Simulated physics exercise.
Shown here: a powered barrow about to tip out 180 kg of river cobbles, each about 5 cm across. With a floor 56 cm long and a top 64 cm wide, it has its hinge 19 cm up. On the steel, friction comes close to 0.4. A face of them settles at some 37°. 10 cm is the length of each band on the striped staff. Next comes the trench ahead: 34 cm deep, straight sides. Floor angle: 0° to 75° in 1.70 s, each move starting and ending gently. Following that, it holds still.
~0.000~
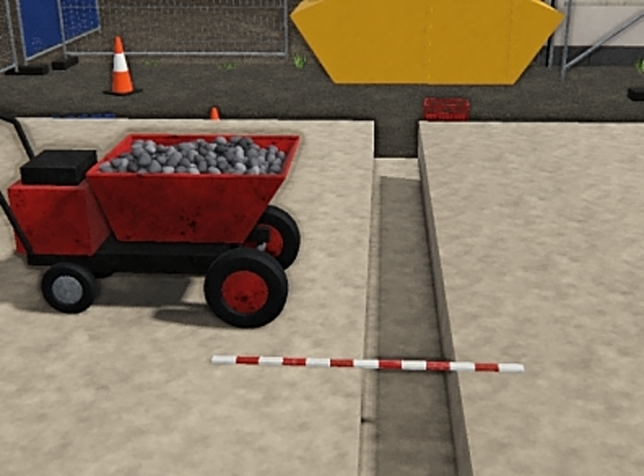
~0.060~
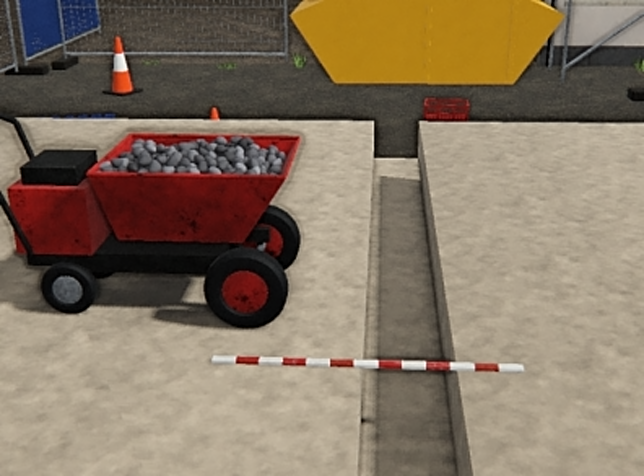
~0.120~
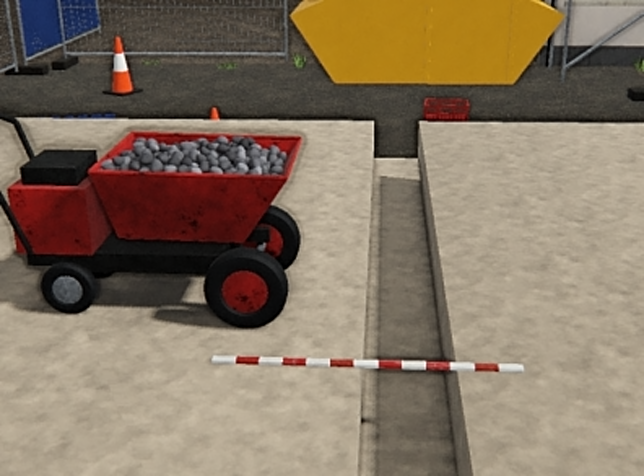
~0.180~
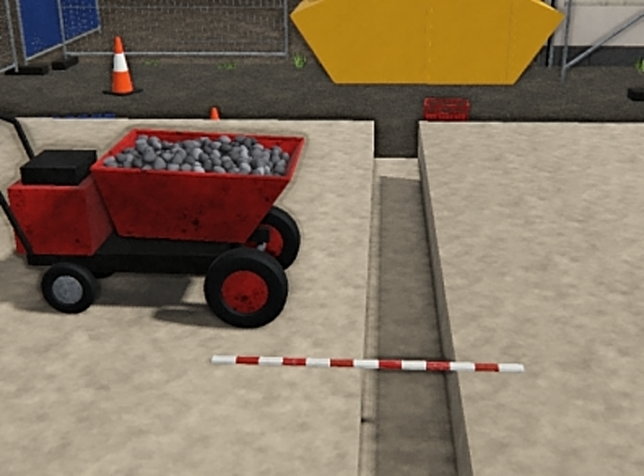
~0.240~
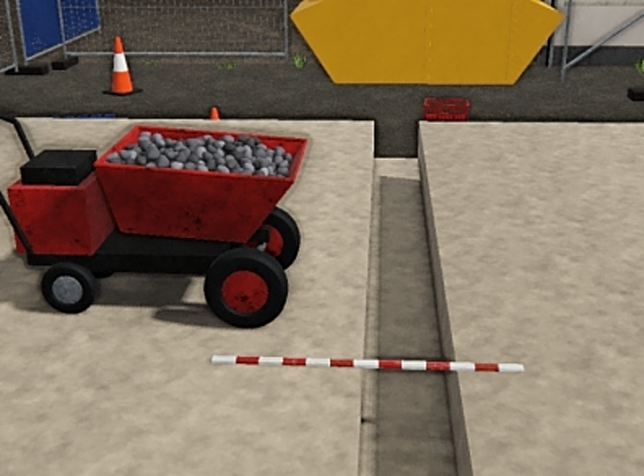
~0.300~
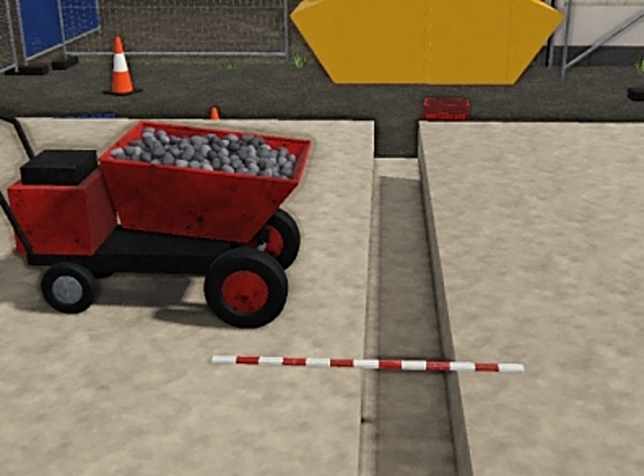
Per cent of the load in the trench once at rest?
About 98 %.
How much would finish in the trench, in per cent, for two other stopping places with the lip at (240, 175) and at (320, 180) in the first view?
The first gives about 85 percent and the second about 70 percent.
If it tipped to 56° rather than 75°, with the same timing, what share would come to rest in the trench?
Roughly 45%.
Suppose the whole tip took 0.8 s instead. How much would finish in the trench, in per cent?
It would come to roughly 90 per cent.
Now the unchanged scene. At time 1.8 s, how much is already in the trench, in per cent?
Some 50 per cent of the load by that point.
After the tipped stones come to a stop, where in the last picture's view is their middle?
Their middle ends up near (409, 344).
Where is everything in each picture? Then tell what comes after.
Lip at (285, 178), floor tilted 0°, highest stones at (190, 147), in the first picture.
The tray is at 0°, its lip at (285, 178); the top of the load is at (191, 147); the stones move at 0.1 m/s on average, in the second picture.
Lip at (287, 178), floor tilted 1°, highest stones at (183, 147); the stones move at 0.2 m/s on average, in the third picture.
Lip at (290, 179), floor tilted 2°, highest stones at (186, 145); the stones move at 0.2 m/s on average, in the fourth picture.
Lip at (294, 181), floor tilted 4°, highest stones at (172, 143); the stones move at 0.3 m/s on average, in the fifth picture.
The tray is at 6°, its lip at (298, 183); the top of the load is at (165, 139); the stones move at 0.3 m/s on average, in the sixth picture.
After 1.3 s the floor is at 63°; 98 % in the tray, 2 % in the trench; the foremost stones are at (402, 268).
After 1.8 s the floor is at 75°; 48 % in the tray, 50 % in the trench, 2 % past the trench; the foremost stones are at (503, 307).
After 2.2 s the floor is at 75°; 25 % in the tray, 73 % in the trench, 2 % past the trench; the foremost stones are at (553, 317).
After 4.1 s the floor is at 75°; 0 % in the tray, 98 % in the trench, 2 % past the trench; the foremost stones are at (565, 319).
